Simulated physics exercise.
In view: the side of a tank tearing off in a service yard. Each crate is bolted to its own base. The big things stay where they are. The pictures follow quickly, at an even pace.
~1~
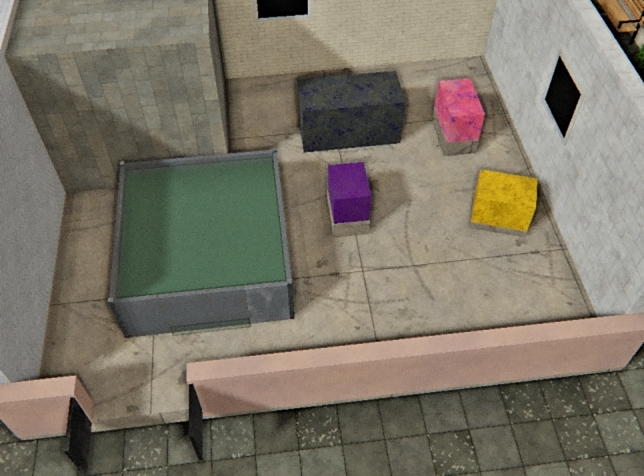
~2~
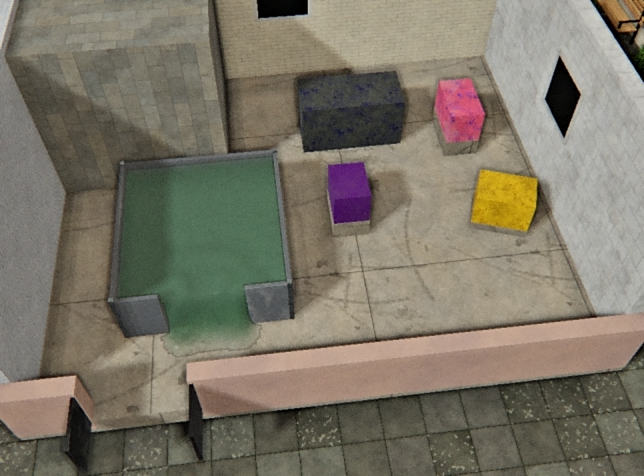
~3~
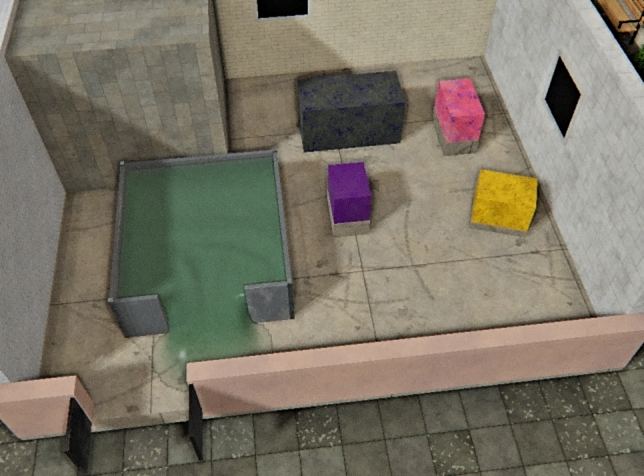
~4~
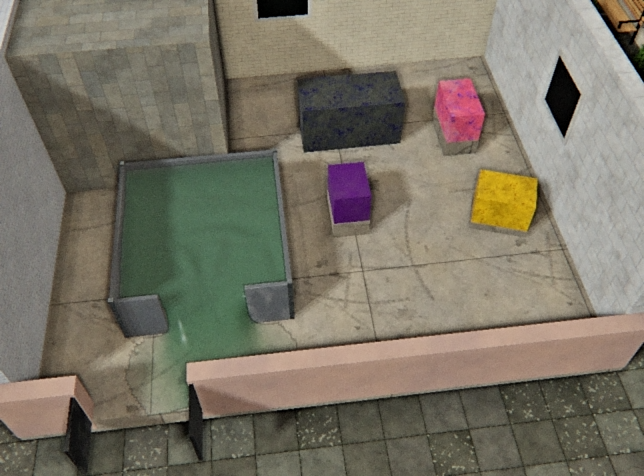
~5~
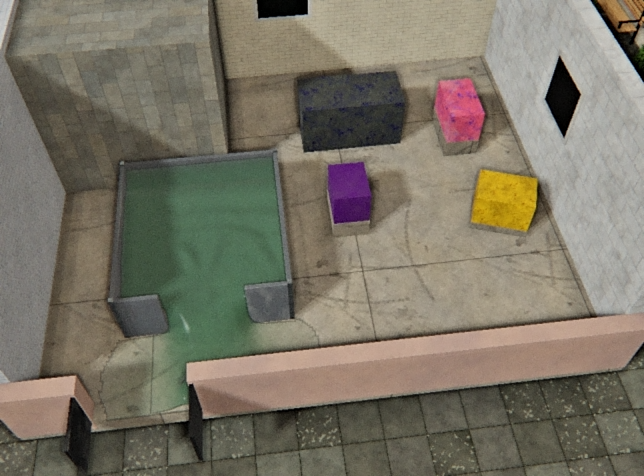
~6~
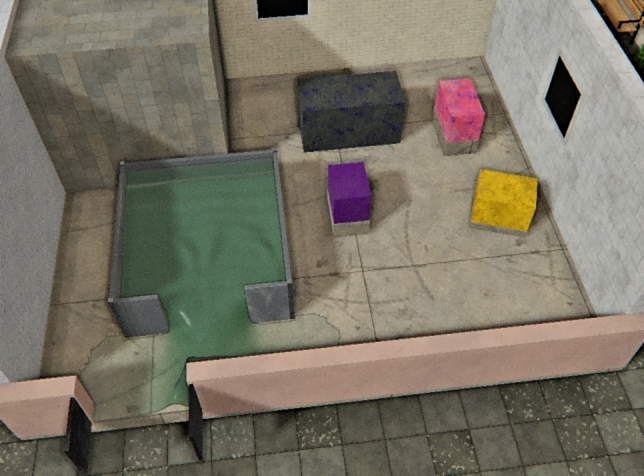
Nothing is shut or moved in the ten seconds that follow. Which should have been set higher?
The yellow crate is wetted; the purple crate escapes dry; the pink crate escapes dry.
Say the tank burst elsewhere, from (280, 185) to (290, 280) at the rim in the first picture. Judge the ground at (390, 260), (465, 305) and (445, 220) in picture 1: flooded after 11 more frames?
One after the other: Wet, under water, covered.
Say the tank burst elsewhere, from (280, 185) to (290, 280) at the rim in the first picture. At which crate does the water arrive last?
Last comes the pink one.
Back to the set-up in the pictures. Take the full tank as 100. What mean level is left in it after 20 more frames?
Near 46 in a hundred.
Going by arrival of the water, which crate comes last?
Last comes the one in pink.
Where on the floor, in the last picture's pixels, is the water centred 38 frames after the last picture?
I would point to (297, 256).
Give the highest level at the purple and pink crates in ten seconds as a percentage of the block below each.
In turn 30 and 40 per cent.
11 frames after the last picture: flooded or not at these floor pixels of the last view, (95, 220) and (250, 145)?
As listed: Free of water, not flooded.
A moment on, water covers 20 % of the floor; the yellow crate not reached, the purple crate not reached, the pink crate not reached.
Next, water covers 40 % of the floor; the yellow crate water round its plinth, the purple crate water round its plinth, the pink crate not reached.
Then, water covers 55 % of the floor; the yellow crate water round its plinth, the purple crate water round its plinth, the pink crate water round its plinth.
Later, water covers 80 % of the floor; the yellow crate water round its plinth, the purple crate water round its plinth, the pink crate water round its plinth.
In the end, water covers 100 % of the floor; the yellow crate was topped, the purple crate stayed above the water, the pink crate stayed above the water.
